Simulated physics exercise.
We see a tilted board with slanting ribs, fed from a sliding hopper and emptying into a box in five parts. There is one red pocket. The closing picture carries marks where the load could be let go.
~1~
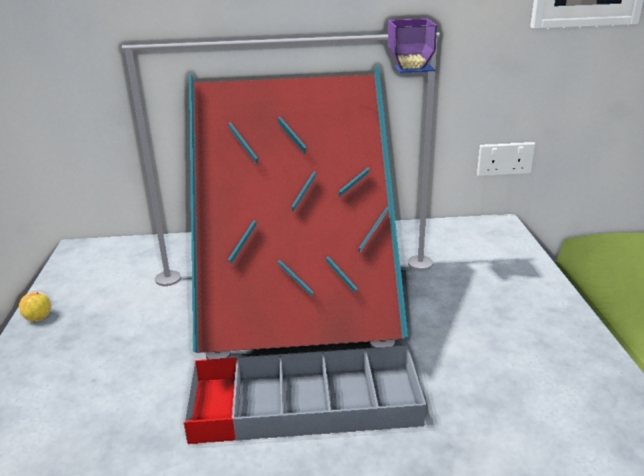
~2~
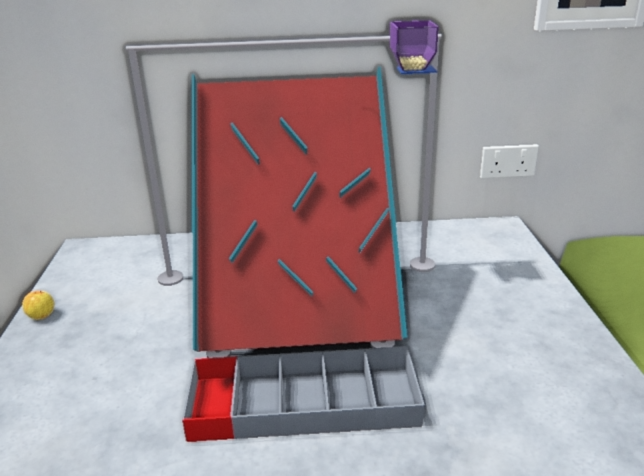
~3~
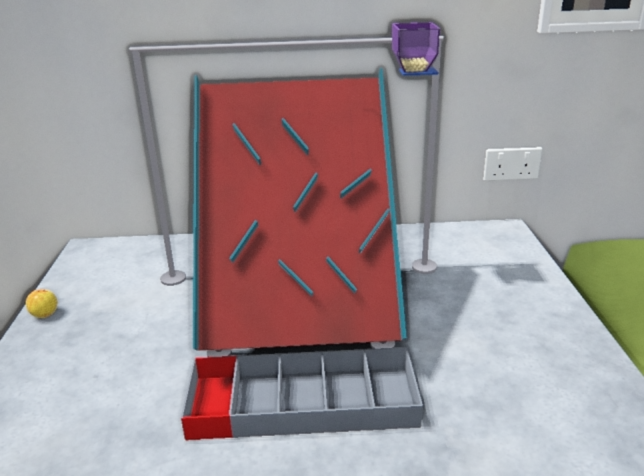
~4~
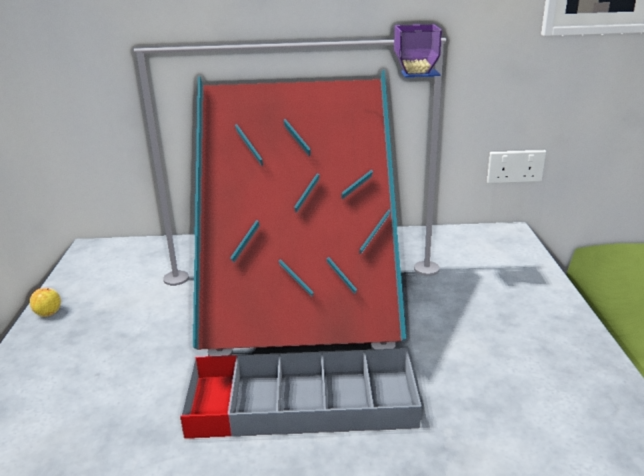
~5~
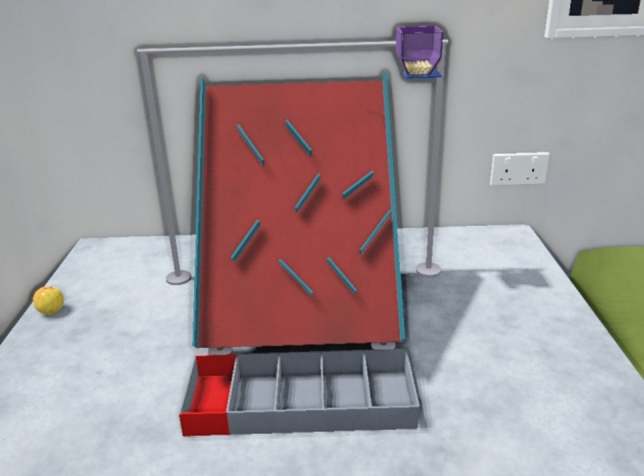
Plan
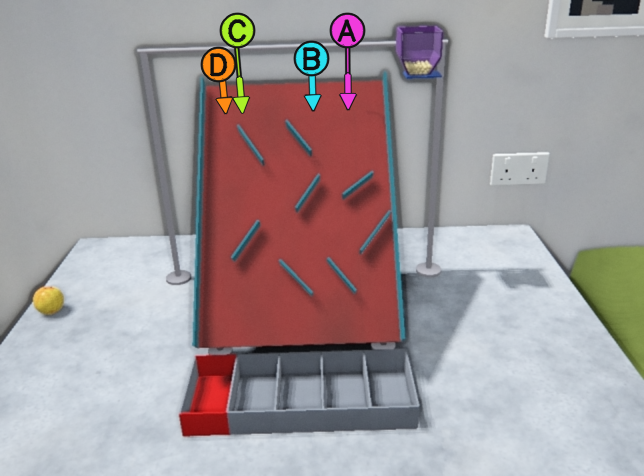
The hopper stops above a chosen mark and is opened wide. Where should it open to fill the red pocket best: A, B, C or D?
Take D.
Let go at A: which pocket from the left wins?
It is the fourth one.
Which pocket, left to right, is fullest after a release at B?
The fifth.
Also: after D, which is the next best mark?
Here it is mark C.
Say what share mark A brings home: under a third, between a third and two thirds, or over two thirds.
Mark A gives under a third.
On the marked copy, mark A meets the board at (348, 103); mark B meets the board at (313, 104); mark C meets the board at (241, 107); mark D meets the board at (225, 107).
Choosing A, about a tenth in the red pocket, almost all in other pockets.
Choosing B, not one piece in the red pocket, almost all in other pockets.
Choosing C, roughly a third in the red pocket, roughly half in other pockets, about a tenth outside the box.
Choosing D, the larger part in the red pocket, about a tenth in other pockets, about a tenth outside the box.
